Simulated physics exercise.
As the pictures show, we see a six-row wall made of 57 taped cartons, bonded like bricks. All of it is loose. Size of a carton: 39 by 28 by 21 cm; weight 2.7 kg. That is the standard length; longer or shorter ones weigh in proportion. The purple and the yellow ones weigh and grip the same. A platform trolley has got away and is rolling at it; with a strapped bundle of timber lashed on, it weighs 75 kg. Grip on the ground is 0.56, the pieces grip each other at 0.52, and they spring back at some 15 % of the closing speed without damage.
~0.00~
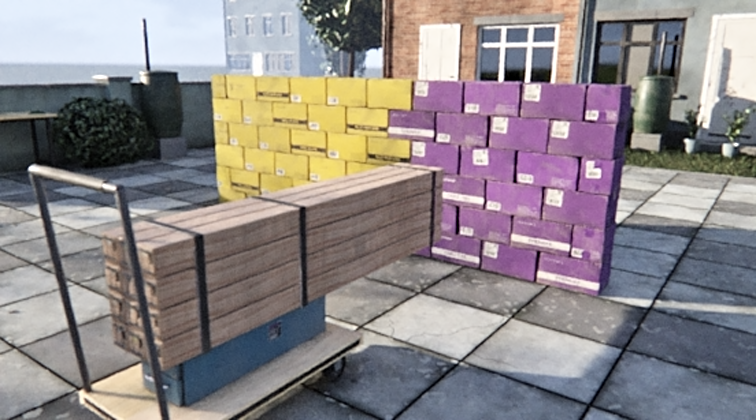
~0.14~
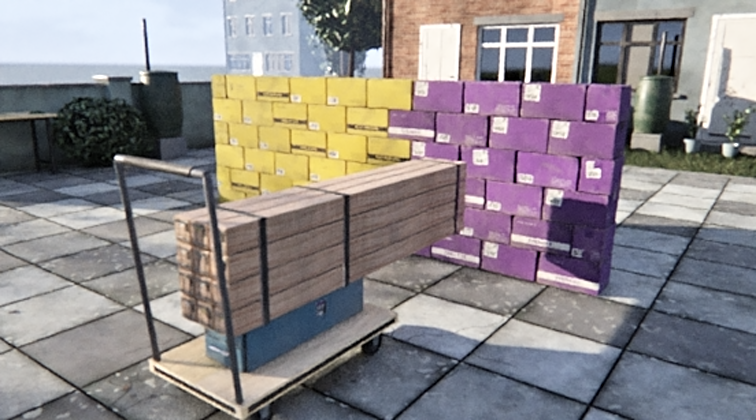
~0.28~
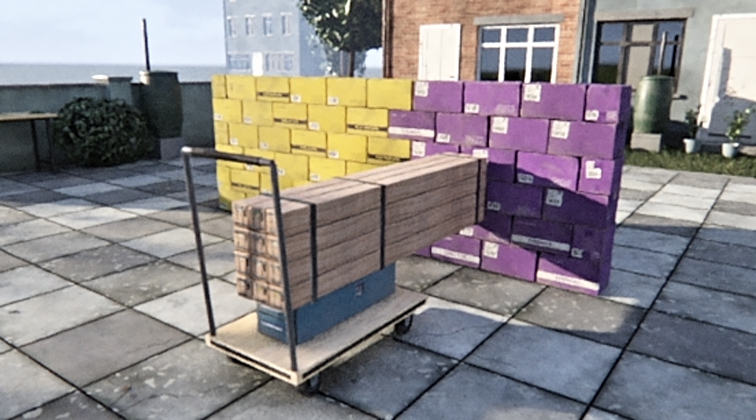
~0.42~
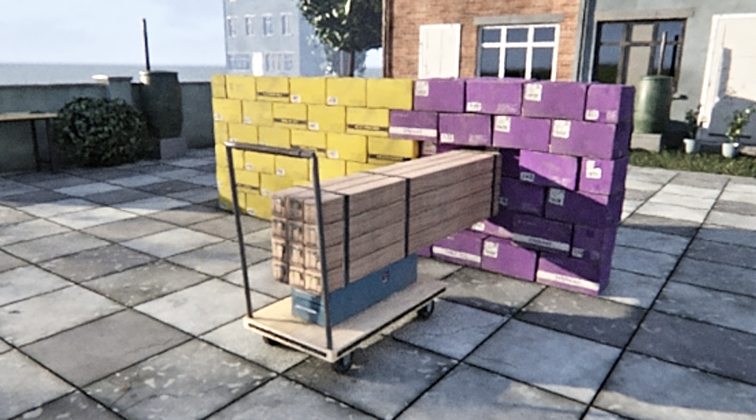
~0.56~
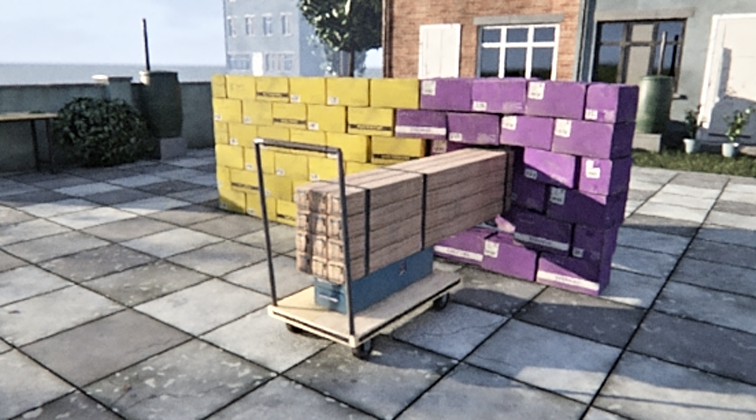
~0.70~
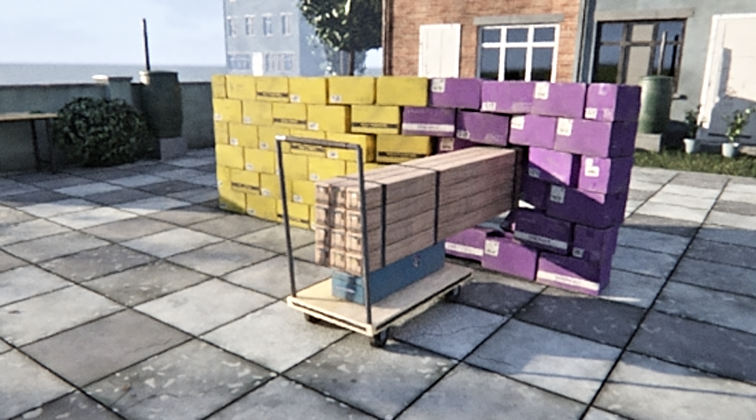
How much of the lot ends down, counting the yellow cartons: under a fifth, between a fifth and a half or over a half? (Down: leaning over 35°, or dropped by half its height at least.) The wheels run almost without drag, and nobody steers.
Under a fifth of them.
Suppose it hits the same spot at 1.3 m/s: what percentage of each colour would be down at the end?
In that case purple 80, yellow 10 per cent.
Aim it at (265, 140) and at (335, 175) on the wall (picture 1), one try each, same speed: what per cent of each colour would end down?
Purple 0 then 10, yellow 50 then 50 per cent.
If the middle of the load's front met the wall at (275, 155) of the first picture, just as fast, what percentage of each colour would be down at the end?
Then purple 0, yellow 30 per cent.
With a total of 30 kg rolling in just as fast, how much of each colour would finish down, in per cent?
In that case purple 0, yellow 0 per cent.
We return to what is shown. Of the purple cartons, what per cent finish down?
Ending so: Purple 70 per cent.
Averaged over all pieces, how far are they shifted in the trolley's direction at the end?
Some 40 cm on average.
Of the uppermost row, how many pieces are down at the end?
6 of them.
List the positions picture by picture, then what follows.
In the first frame (places mark the middle of the side facing us), load (439, 192) 63 cm short of the wall; top yellow carton (346, 92); top purple carton (552, 102); nothing disturbed.
In the second frame, load (462, 184) 35 cm short of the wall; top yellow carton (346, 92).
In the third frame, load (483, 177) 7 cm short of the wall; top yellow carton (346, 92).
In the fourth frame, load (498, 173) 15 cm into the wall's line; top yellow carton (346, 92); top purple carton (553, 101) shifted 19 mm; steepest lean 4°, the carton at (464, 129); 16 disturbed, none down.
In the fifth frame, load (510, 170) 31 cm into the wall's line; top yellow carton (347, 92); top purple carton (554, 100) shifted 7 cm; steepest lean 14°, the carton at (505, 215); 23 disturbed, none down.
In the sixth frame, load (519, 167) 45 cm into the wall's line; top yellow carton (351, 90) leaning 3°; top purple carton (557, 100) shifted 14 cm; 24 disturbed, none down.
After 0.96 s, load 68 cm past the wall's line, still rolling; none of the 33 yellow cartons down (3 of 57 in all colours); top yellow carton leaning 19°; top purple carton leaning 16°.
After 1.32 s, load 97 cm past the wall's line, still rolling; 4 of the 33 yellow cartons down (21 of 57 in all colours); top yellow carton leaning 55°, 12 cm lower; top purple carton leaning 54°, 26 cm lower.
After 1.78 s, load 1.14 m past the wall's line, still rolling; 4 of the 33 yellow cartons down (21 of 57 in all colours); top yellow carton upside down; top purple carton on its side.
At rest (3.4 s), load 1.14 m past the wall's line, stopped; 4 of the 33 yellow cartons down (21 of 57 in all colours); top yellow carton 1.06 m lower; top purple carton upside down. That is 12 per cent. As the last picture would show them, middles, top yellow carton near (299, 186), top purple carton near (703, 228).
